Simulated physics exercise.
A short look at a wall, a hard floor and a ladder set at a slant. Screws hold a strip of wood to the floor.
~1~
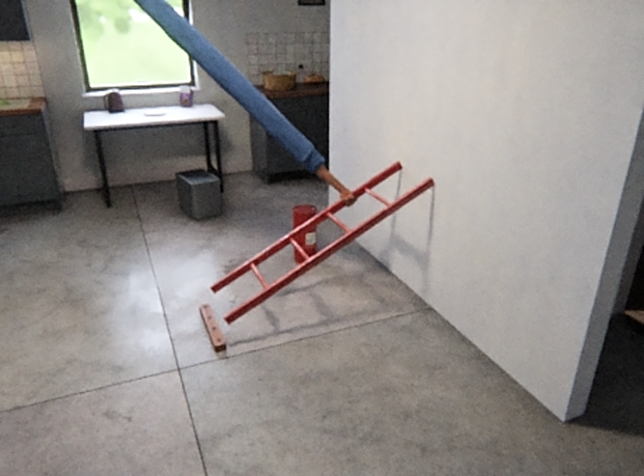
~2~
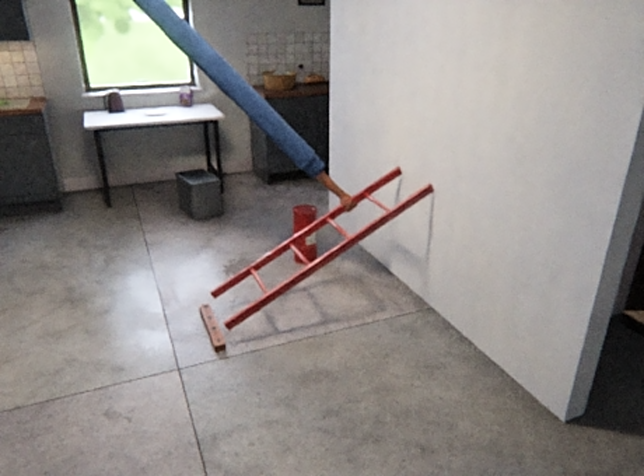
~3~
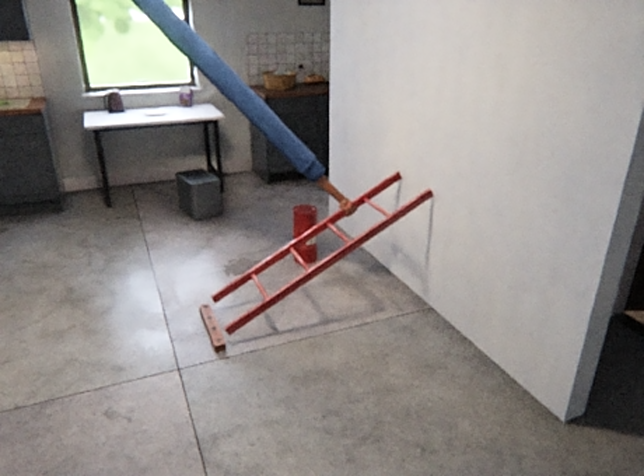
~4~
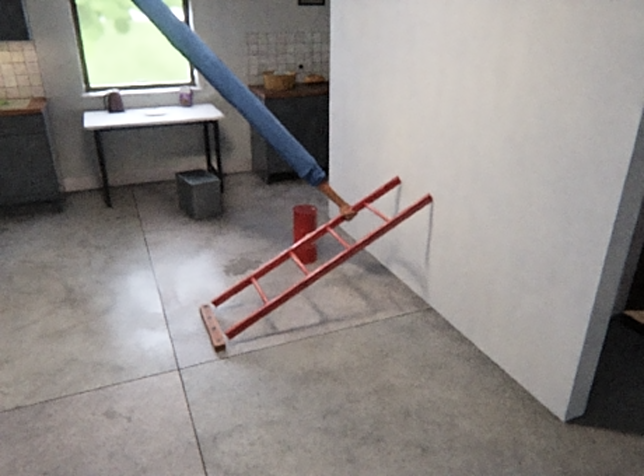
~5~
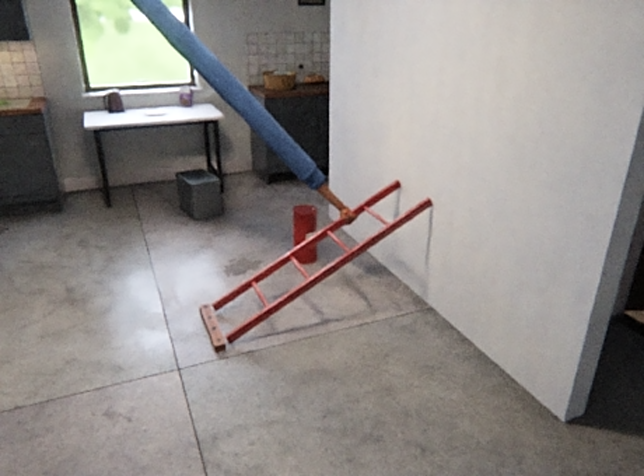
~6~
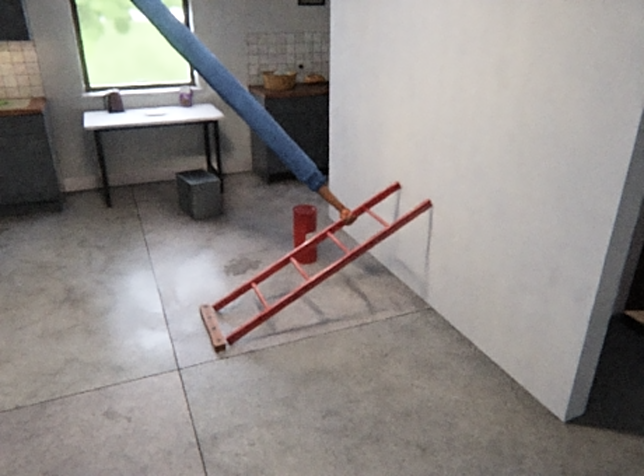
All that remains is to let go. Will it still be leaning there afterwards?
The red ladder remains leaning.
Then, 0.12 s after the last picture, red ladder moving near (320, 258).
At rest, the red ladder stays up, near (320, 258); the bystanders in place.
